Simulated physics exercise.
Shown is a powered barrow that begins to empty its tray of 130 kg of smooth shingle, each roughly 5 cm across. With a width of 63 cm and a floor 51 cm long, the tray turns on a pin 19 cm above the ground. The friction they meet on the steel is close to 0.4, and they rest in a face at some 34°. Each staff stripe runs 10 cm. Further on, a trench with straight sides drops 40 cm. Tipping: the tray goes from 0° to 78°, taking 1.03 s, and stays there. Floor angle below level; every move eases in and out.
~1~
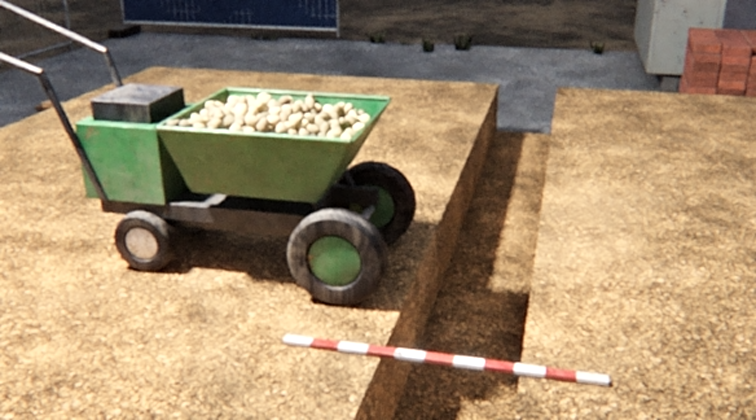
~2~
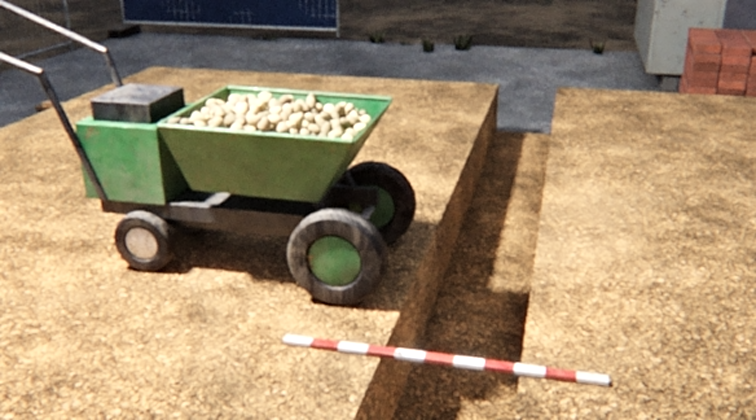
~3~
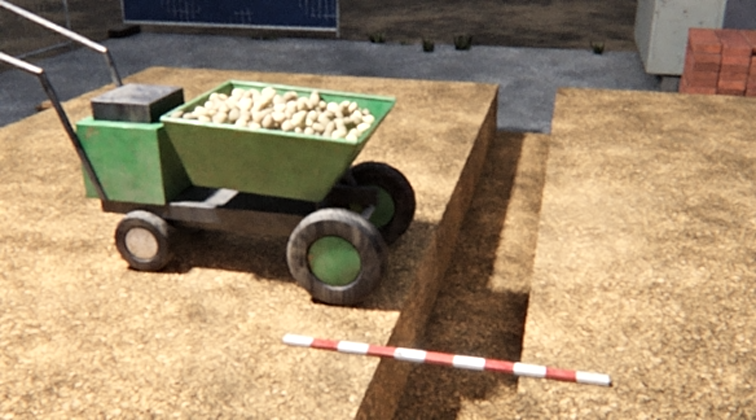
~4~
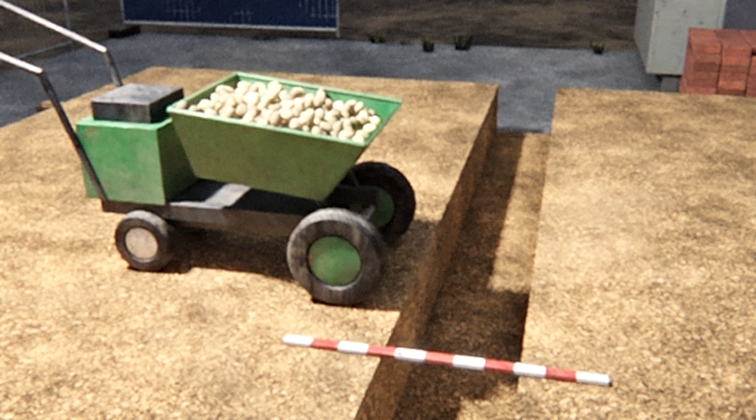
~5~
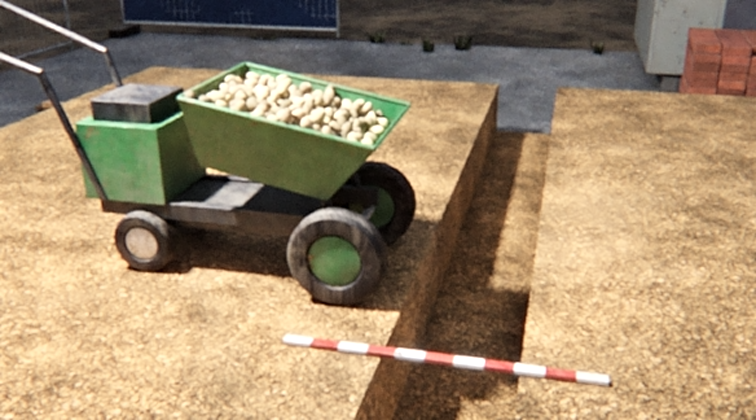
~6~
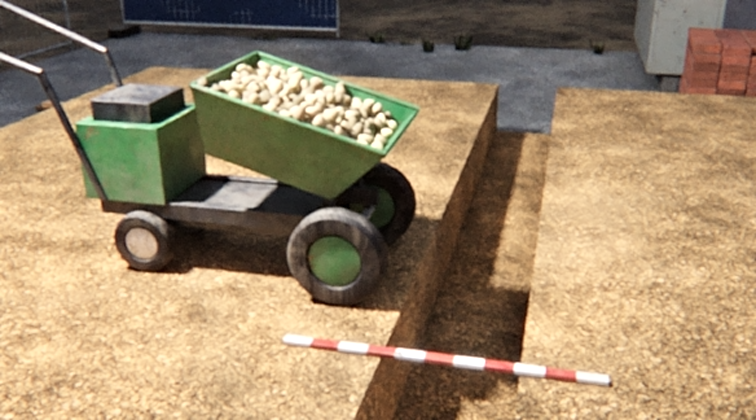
A green powered barrow with dark wheels and handles at the left stands on sandy brown ground at an outdoor work site, seen from slightly above and side-on. Pale rounded stones fill its tray, a straight-sided trench runs to its right, a red-and-white striped staff lies in front, and reddish bricks sit at upper right. The tray's left end rises smoothly, tilting it moderately down toward the right, while the barrow and camera stay still.
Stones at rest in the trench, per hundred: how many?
Approx. 59 %.
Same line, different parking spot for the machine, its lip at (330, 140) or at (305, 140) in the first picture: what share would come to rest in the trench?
First place: Near 80%; second place: Near 95%.
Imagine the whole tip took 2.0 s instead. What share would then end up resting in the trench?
Near 70 per cent.
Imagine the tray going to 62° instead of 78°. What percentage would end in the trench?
With that change, near 50 per cent.
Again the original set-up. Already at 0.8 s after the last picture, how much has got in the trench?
Some 30 per cent.
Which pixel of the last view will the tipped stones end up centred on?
Around (516, 350).
Then, 0.5 s after the last picture the floor is at 66°, 100 % in the tray; the foremost stones are at (481, 206).
Then, 0.8 s after the last picture the floor is at 78°, 40 % in the tray, 31 % in the trench, 29 % past the trench; the foremost stones are at (631, 304).
Then, 1.2 s after the last picture the floor is at 78°, 12 % in the tray, 47 % in the trench, 41 % past the trench; the foremost stones are past the picture's edge.
Then, 3.1 s after the last picture the floor is at 78°, 0 % in the tray, 59 % in the trench, 41 % past the trench; the foremost stones are past the picture's edge.
